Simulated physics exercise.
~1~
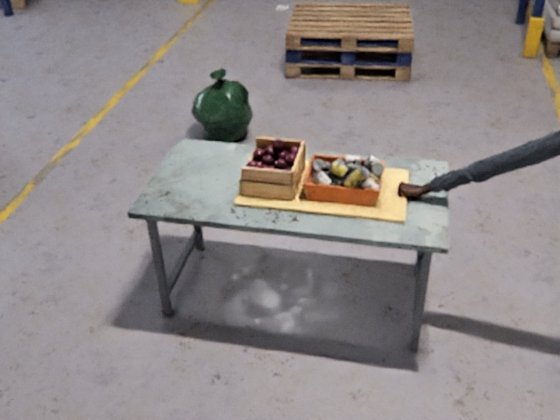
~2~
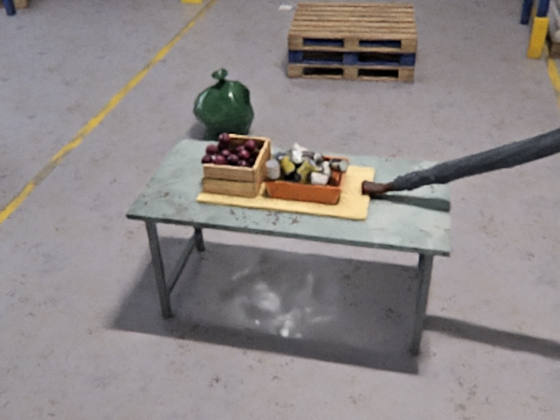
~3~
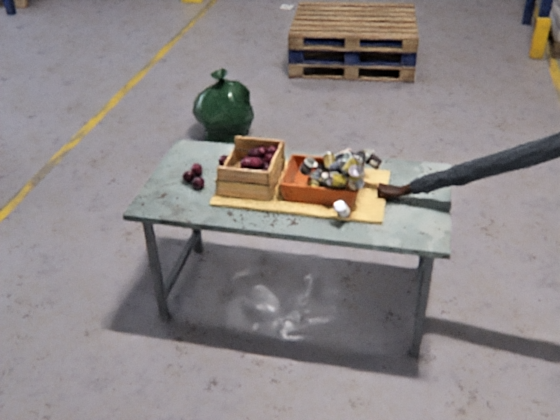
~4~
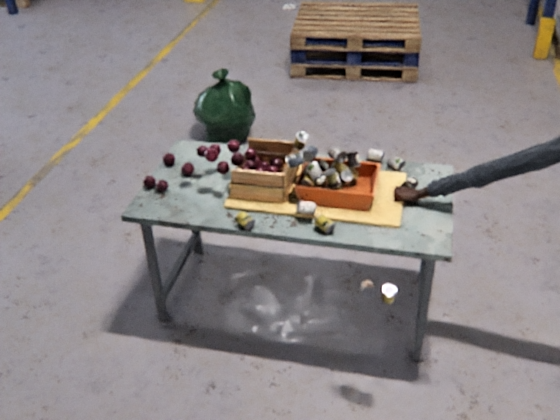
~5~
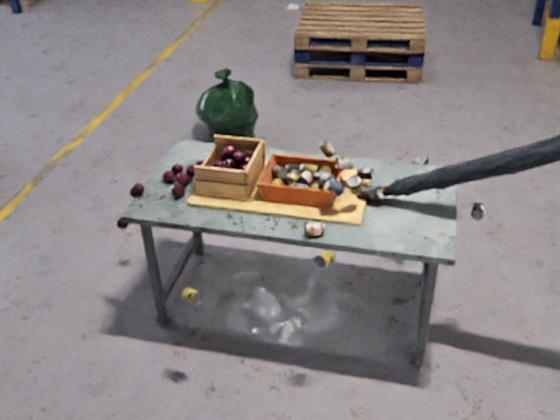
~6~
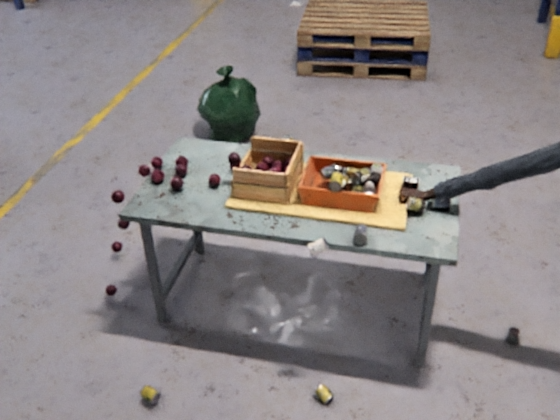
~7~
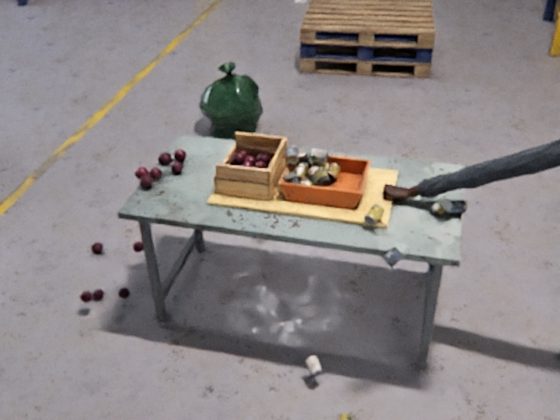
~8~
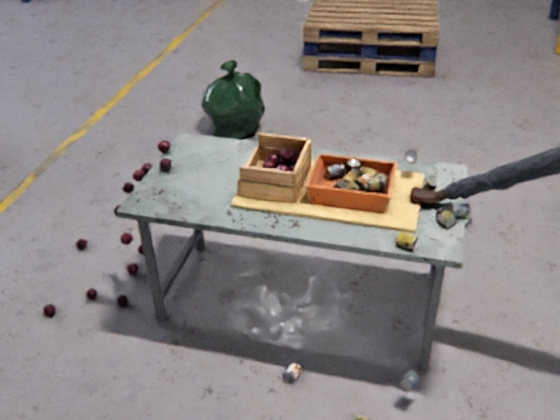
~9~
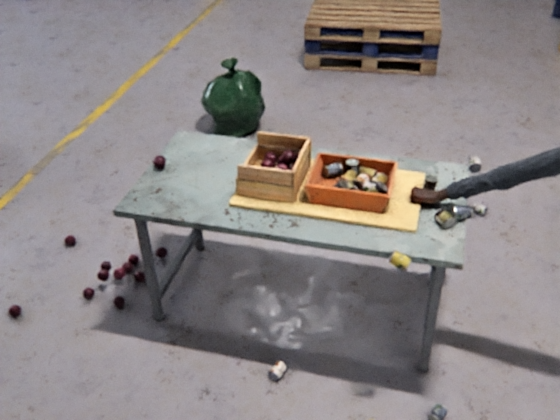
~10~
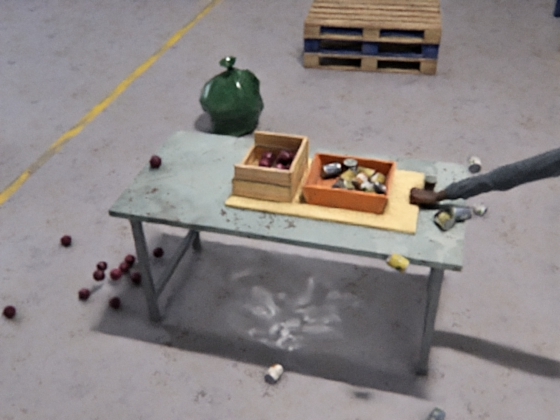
The clip opens on a pale green table in a warehouse, where a dark arm grips a yellow board carrying a wooden basket of red onions and an orange basket of small tins. The board slides left, then right, and onions spill over the wooden basket's low left side while tins tumble from the orange one. As the swings continue, onions roll off the table's left end and tins drop over the front and right. Finally the board stops toward the right, both baskets still upright and partly filled, with onions and tins scattered on the floor.
